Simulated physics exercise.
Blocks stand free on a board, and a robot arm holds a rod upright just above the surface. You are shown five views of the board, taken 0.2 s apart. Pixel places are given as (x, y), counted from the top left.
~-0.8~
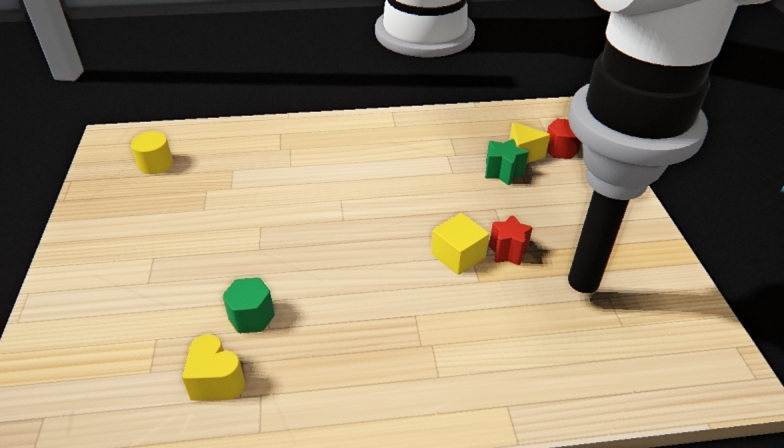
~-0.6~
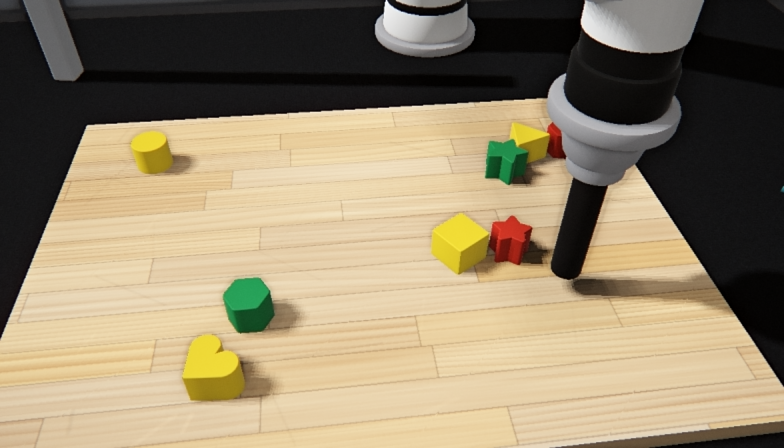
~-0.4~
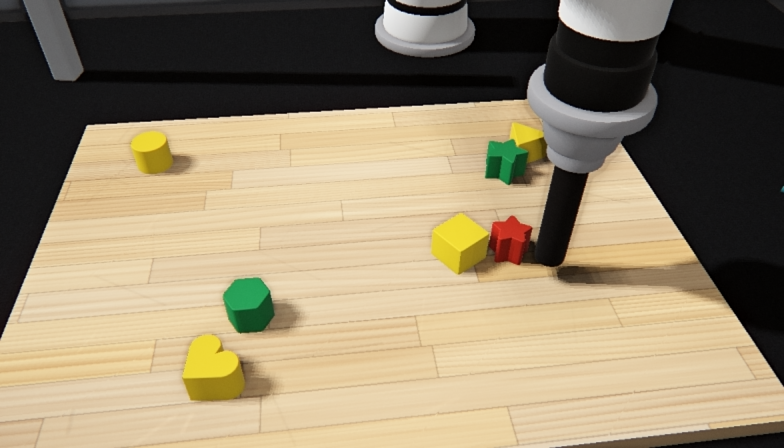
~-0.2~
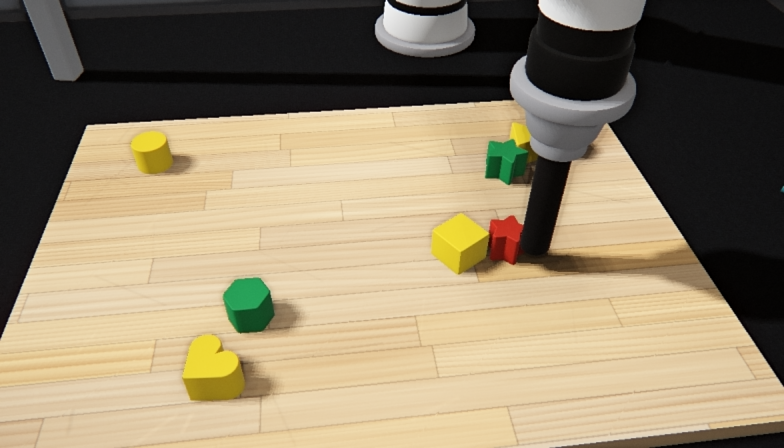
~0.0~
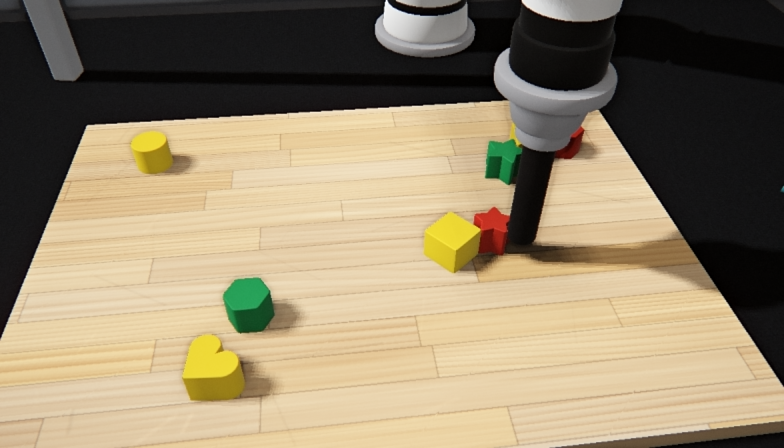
On a wooden board, a robot arm's rod moving left to the red star and nudging it against the yellow block.
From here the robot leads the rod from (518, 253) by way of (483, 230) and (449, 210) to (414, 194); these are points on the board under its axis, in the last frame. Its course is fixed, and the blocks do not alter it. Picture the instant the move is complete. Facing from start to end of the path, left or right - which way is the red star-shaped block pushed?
The shift is leftward.
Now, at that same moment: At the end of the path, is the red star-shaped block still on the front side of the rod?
No, I don't think so.
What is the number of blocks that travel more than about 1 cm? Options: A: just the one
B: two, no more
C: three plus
(A)
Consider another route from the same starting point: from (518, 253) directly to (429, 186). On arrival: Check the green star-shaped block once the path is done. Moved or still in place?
Here the green star-shaped block stays on its spot.
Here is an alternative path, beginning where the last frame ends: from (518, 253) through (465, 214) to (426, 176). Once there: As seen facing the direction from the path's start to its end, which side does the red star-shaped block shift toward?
Leftward.
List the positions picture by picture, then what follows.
Lower end of the rod (583, 284), tops of blocks, yellow square piece (461, 231), red star-shaped block (513, 228), green star-shaped block (507, 149), in the first frame.
Rod (565, 270), blocks as before, in the second frame.
Rod (549, 258), blocks as before, in the third frame.
Rod (534, 247), red star-shaped block (509, 227), in the fourth frame.
Rod (521, 237), yellow square piece (453, 230), red star-shaped block (494, 219), green star-shaped block (507, 149), in the fifth frame.
The first path, step by step. One third of the way, rod (486, 214); yellow square piece (447, 229); red star-shaped block (459, 202), turned 15° anticlockwise.
Two thirds of the way, rod (450, 194); yellow square piece (447, 229); red star-shaped block (426, 193), turned 50° anticlockwise.
At the end, rod (415, 178); yellow square piece (447, 229); red star-shaped block (415, 191), turned 90° anticlockwise; green star-shaped block not moved.
